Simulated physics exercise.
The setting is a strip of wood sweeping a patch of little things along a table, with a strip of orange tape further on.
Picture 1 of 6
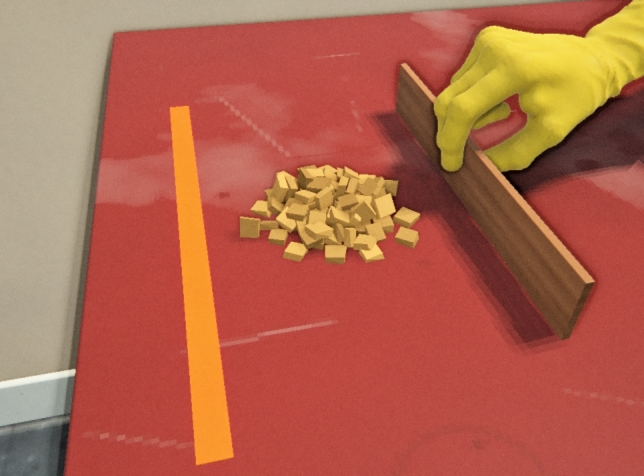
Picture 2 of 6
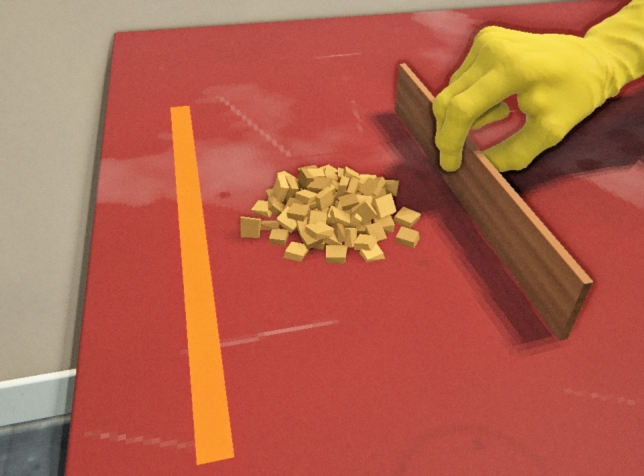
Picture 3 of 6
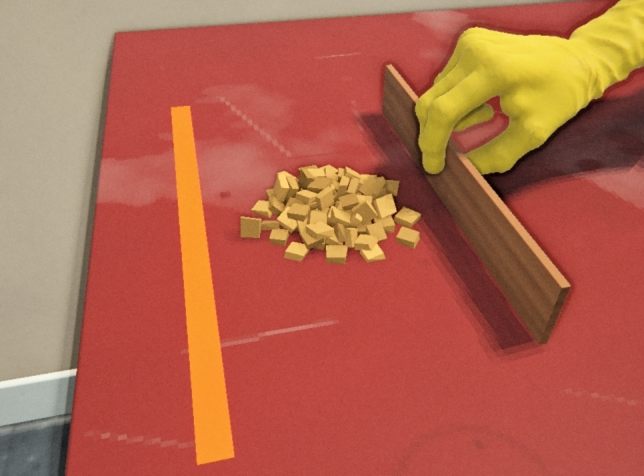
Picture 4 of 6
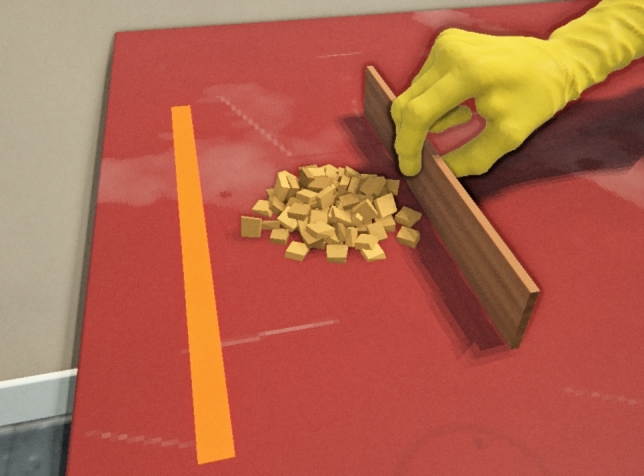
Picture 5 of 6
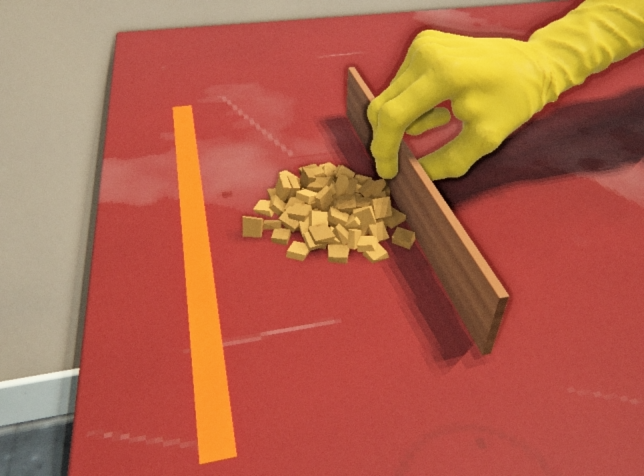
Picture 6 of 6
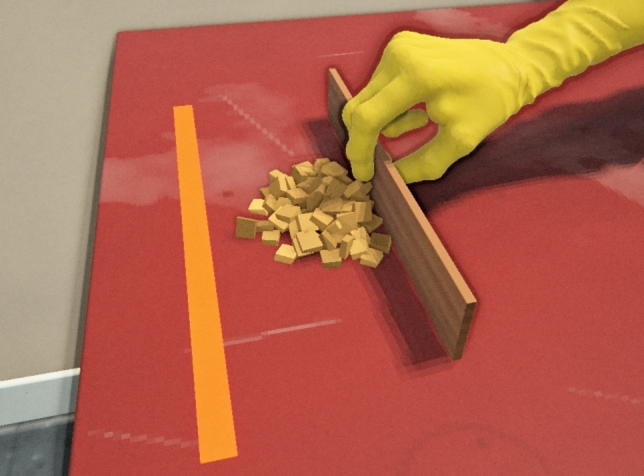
On a red tabletop with a strip of orange tape near its left side, a yellow-gloved hand holds a wooden strip upright, then slides it left until it meets a heap of small tan squares and pushes them slightly leftward.
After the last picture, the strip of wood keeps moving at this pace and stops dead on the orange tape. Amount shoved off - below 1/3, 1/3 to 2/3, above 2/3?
Below 1/3.
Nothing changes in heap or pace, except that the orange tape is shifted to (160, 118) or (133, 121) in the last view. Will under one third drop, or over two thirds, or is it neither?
First try: In the middle band; second try: Beyond two thirds.
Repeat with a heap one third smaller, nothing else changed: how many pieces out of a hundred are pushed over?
Count per hundred: Around 0.
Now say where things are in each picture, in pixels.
In the first frame, strip of wood (559, 286), at rest; orange tape (180, 117), about a palm's width from the edge; edge at (88, 247); the heap (324, 199), cereal squares.
In the second frame, strip of wood (558, 286).
In the third frame, strip of wood (537, 290); the heap (325, 199).
In the fourth frame, strip of wood (508, 295).
In the fifth frame, strip of wood (480, 299); the heap (325, 199), about a tenth pushed along.
In the sixth frame, strip of wood (450, 304); orange tape (184, 116); edge at (92, 246); the heap (315, 203), the larger part pushed along.
Just after the last frame, strip of wood still moving, near (277, 166); heap all on the table, its front near (155, 237).
A moment on, strip of wood stopped at the orange tape; heap about a tenth over the edge.
Further on, strip of wood stopped at the orange tape; heap roughly a quarter over the edge.
When it is over, strip of wood stopped at the orange tape; heap roughly a quarter over the edge.
